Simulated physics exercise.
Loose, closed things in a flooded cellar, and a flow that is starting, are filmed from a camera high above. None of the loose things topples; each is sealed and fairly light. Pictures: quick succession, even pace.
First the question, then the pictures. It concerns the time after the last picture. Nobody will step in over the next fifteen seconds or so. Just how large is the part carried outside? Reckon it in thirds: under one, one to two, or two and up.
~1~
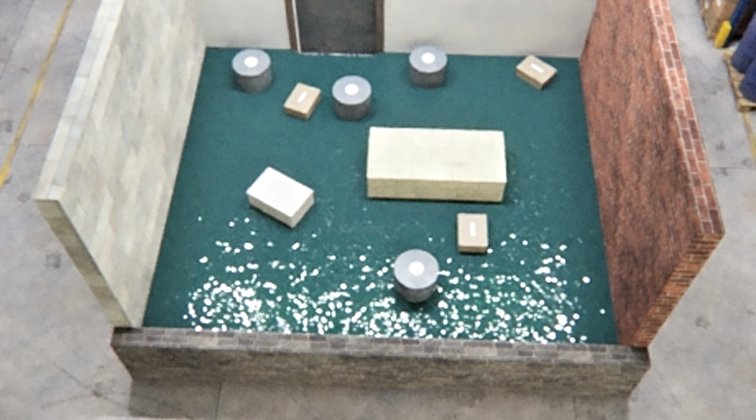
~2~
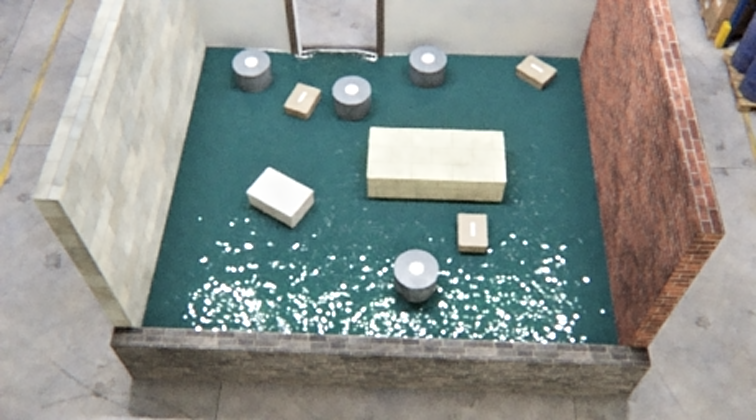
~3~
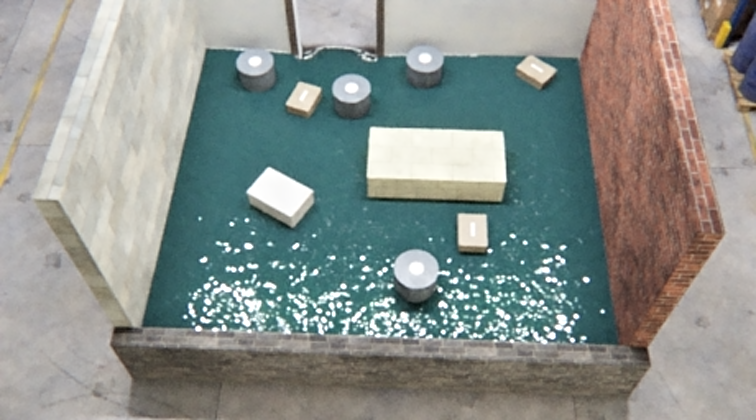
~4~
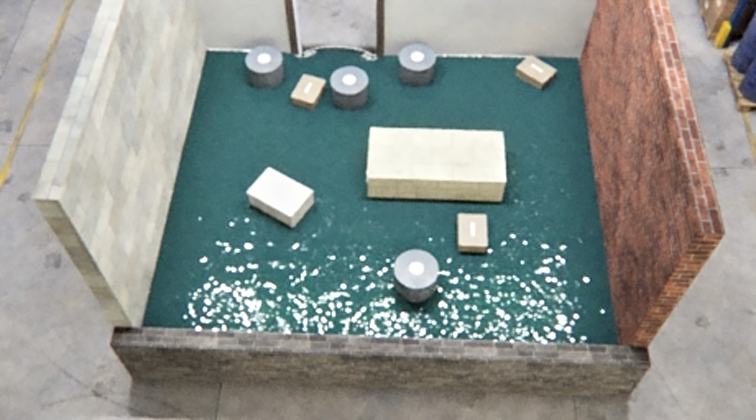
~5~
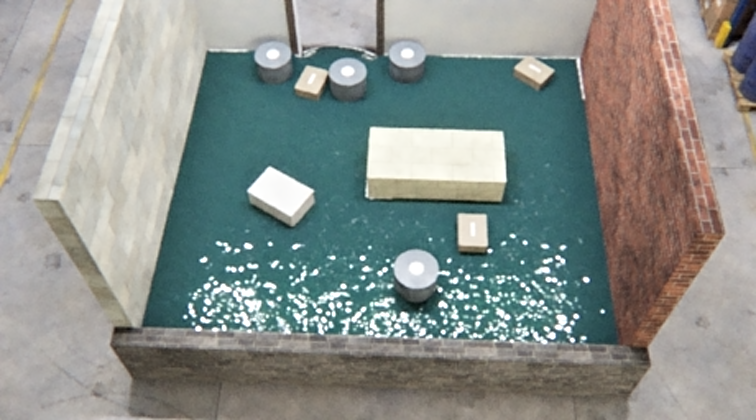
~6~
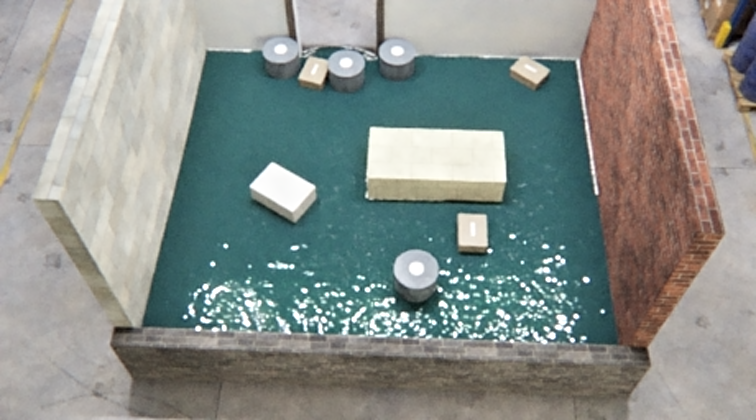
The portion will probably reach two thirds or more.
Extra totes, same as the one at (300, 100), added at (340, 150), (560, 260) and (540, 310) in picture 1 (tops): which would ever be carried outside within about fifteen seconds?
For the three copies in the stated order: Escaped, remained, remained.
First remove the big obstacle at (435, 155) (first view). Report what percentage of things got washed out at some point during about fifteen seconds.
It comes to some 60 per cent of the lot.
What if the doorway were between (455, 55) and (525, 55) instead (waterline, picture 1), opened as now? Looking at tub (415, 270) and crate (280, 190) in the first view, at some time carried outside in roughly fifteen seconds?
In that order: Never escapes, never escapes.
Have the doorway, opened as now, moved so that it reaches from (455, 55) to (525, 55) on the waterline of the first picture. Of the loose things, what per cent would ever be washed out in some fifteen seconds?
Roughly 50 in a hundred.
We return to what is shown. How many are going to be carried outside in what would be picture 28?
Total: 4.
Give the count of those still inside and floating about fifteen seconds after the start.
Exactly 2.
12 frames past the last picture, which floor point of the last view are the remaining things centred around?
What remains is centred near (405, 185).
A moment on, 2 of 8 are out; 6 afloat.
Next, 4 of 8 are out; 4 afloat.
Later, 4 of 8 are out; 4 afloat.
In the end, 6 of 8 are out; 2 afloat.
